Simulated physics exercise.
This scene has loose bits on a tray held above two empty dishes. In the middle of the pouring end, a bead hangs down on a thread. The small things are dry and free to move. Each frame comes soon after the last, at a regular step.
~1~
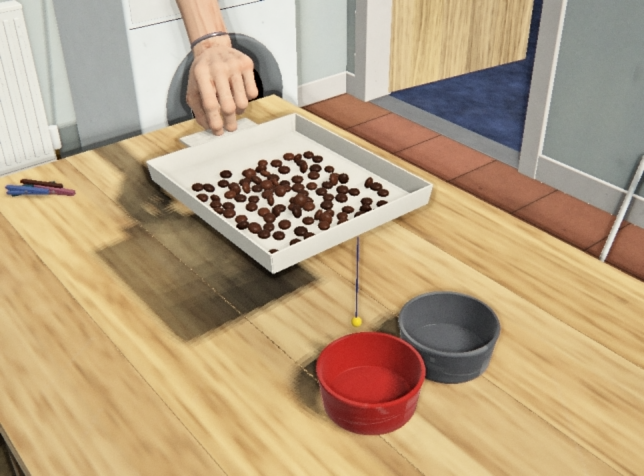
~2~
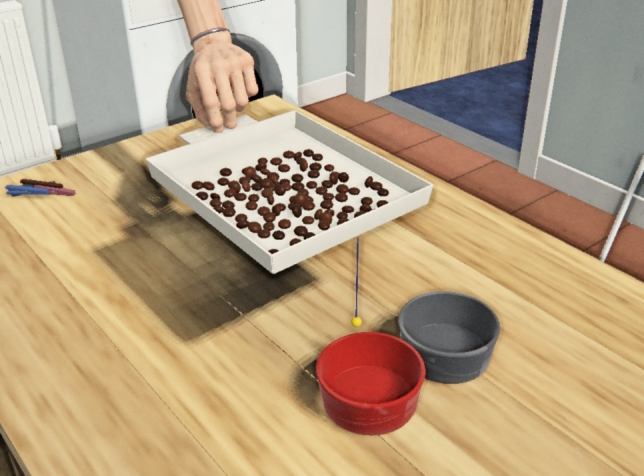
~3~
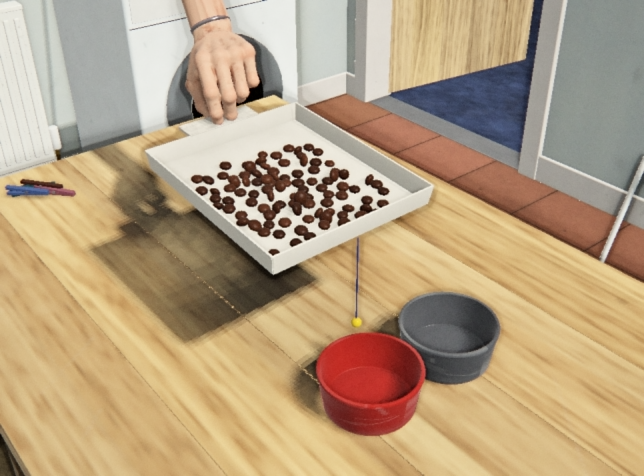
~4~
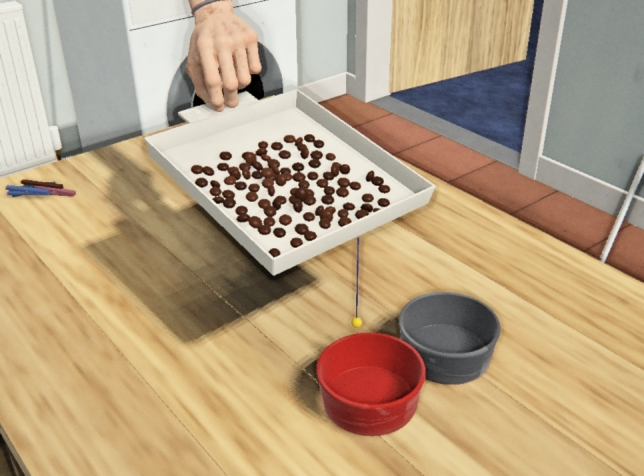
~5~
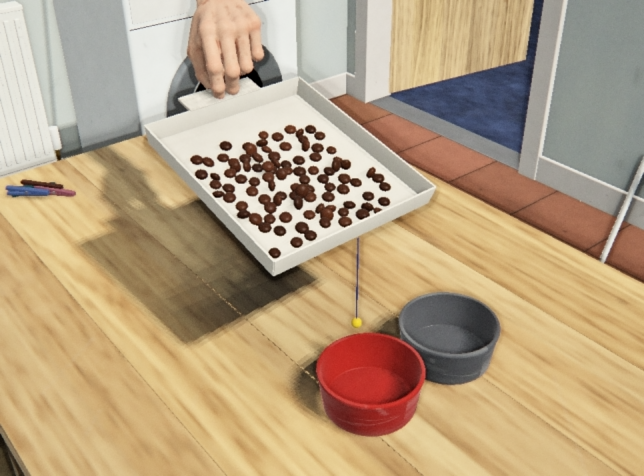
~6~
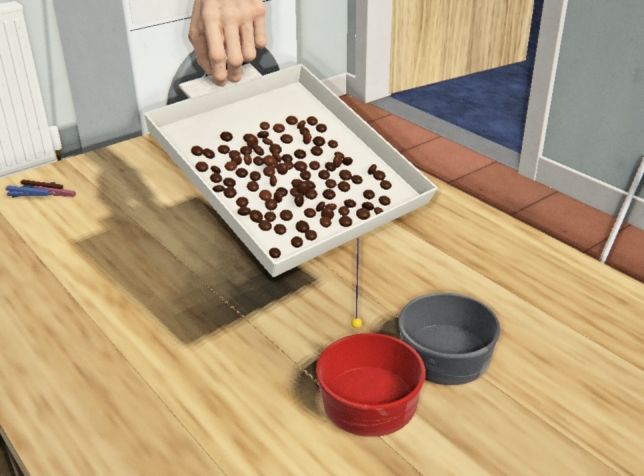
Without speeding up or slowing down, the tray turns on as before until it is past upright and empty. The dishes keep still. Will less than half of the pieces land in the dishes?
So the dishes mostly succeed at catching it, really.
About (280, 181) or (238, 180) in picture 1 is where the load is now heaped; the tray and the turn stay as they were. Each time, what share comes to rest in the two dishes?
The first start gives 70 percent and the second 60 percent.
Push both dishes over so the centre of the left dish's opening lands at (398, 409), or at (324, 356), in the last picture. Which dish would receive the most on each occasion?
First place: The leftmost one; second place: The leftmost one.
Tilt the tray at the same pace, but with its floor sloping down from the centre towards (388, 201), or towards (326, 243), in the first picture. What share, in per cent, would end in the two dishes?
Respectively 40 % and 50 %.
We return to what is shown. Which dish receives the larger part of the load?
I'd say more ends in the left-side one.
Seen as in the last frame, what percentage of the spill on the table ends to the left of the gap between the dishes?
Left fraction: Around 80 per cent.
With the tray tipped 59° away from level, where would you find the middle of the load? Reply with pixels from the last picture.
(332, 214).
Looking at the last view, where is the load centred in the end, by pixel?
I'd place the middle at about (367, 400).
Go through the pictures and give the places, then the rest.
The first picture shows corners of the pouring end at (272, 253) and (429, 185), level; middle of the load at (280, 191), flat chocolate drops; left dish at (406, 410); right dish at (484, 360); bead on its thread at (356, 322).
The second picture shows corners of the pouring end at (272, 253) and (429, 185), level; middle of the load at (280, 190).
The third picture shows corners of the pouring end at (273, 255) and (430, 185), tipped barely, level across its low end; middle of the load at (280, 186).
The fourth picture shows corners of the pouring end at (274, 256) and (431, 186), tipped a little, level across its low end; middle of the load at (281, 180).
The fifth picture shows corners of the pouring end at (275, 258) and (432, 186), tipped a little, level across its low end; middle of the load at (281, 174).
The sixth picture shows corners of the pouring end at (276, 260) and (433, 187), tipped clearly, level across its low end; middle of the load at (282, 169); left dish at (406, 411); right dish at (484, 361).
Soon, tray tipped steeply; all on the tray.
A while on, tray tipped right over; about two thirds on the tray; a small part in the left dish; a small part outside both; a small part in the air.
Towards the end, tray tipped past a quarter turn; about half in the left dish; a small part in the right dish; about a quarter outside both.
Finally, tray tipped past a quarter turn; about half in the left dish; a small part in the right dish; about a quarter outside both.
